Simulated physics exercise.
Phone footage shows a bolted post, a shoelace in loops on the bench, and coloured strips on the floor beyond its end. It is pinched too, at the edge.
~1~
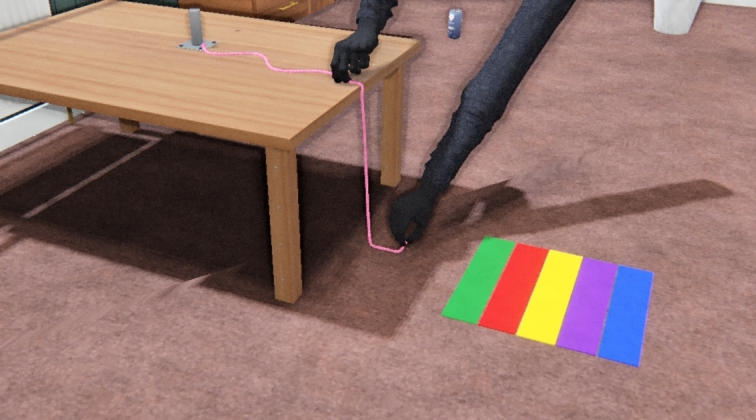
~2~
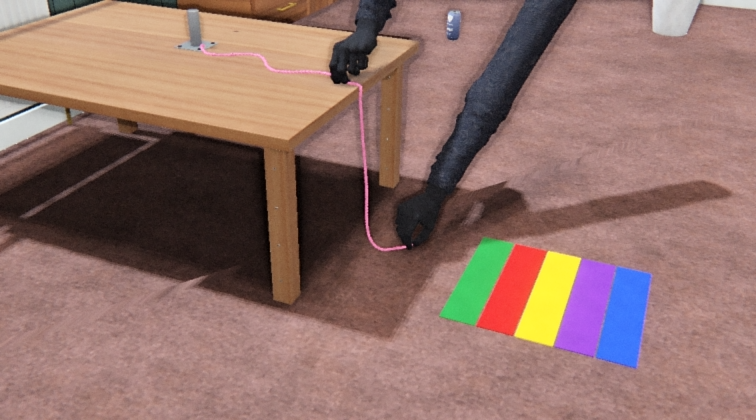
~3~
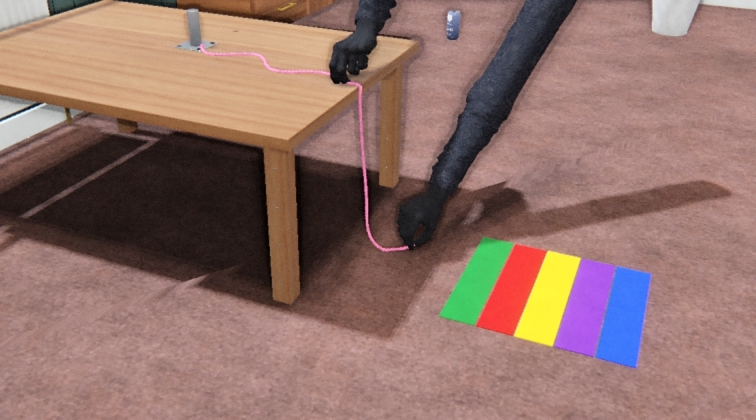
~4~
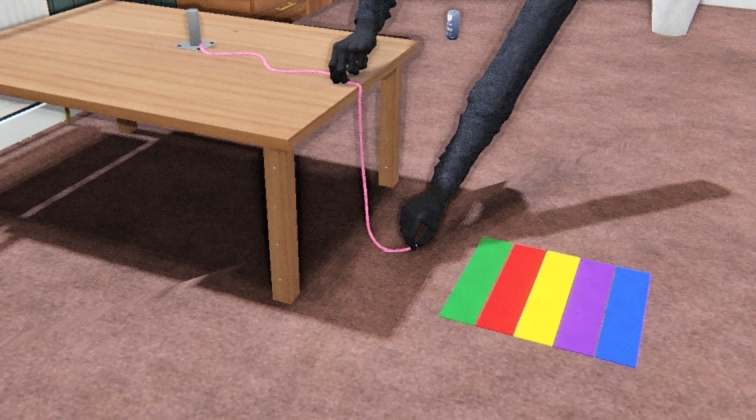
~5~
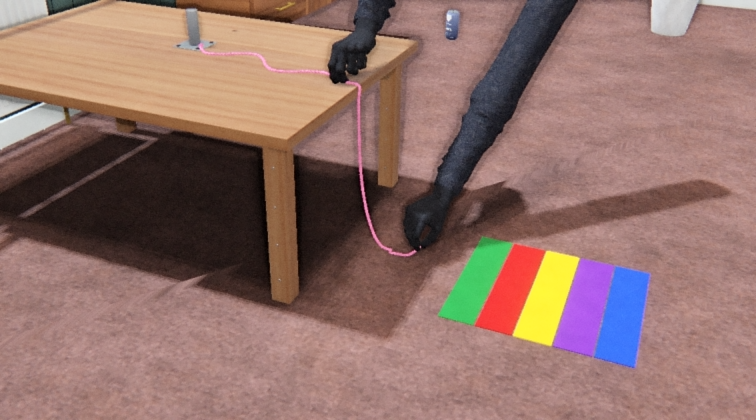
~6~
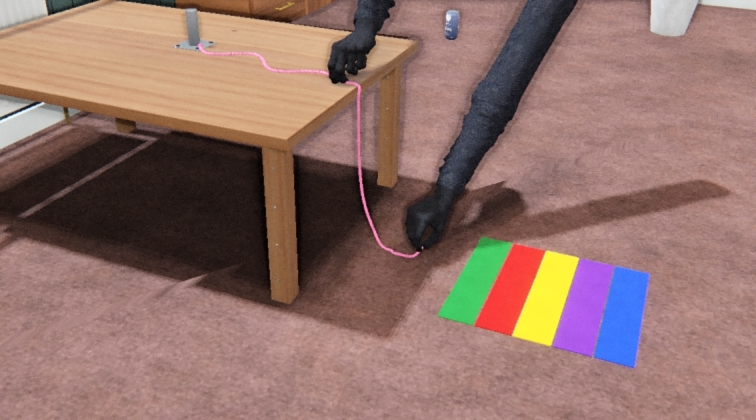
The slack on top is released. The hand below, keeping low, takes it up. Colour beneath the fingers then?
Yellow.
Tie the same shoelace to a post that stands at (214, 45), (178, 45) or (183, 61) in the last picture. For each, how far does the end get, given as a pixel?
Try by try: (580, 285), (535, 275) and (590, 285).
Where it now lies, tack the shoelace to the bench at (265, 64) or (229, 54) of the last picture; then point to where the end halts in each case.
First try at (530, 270), second at (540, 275).
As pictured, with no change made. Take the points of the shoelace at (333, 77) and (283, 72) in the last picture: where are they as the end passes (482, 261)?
Roughly (358, 85) for one and roughly (310, 72) for the other.
A little later, end near (482, 261); over green.
Next, end near (527, 272); over red.
When it is tight, end near (556, 278); over yellow. The yellow one.
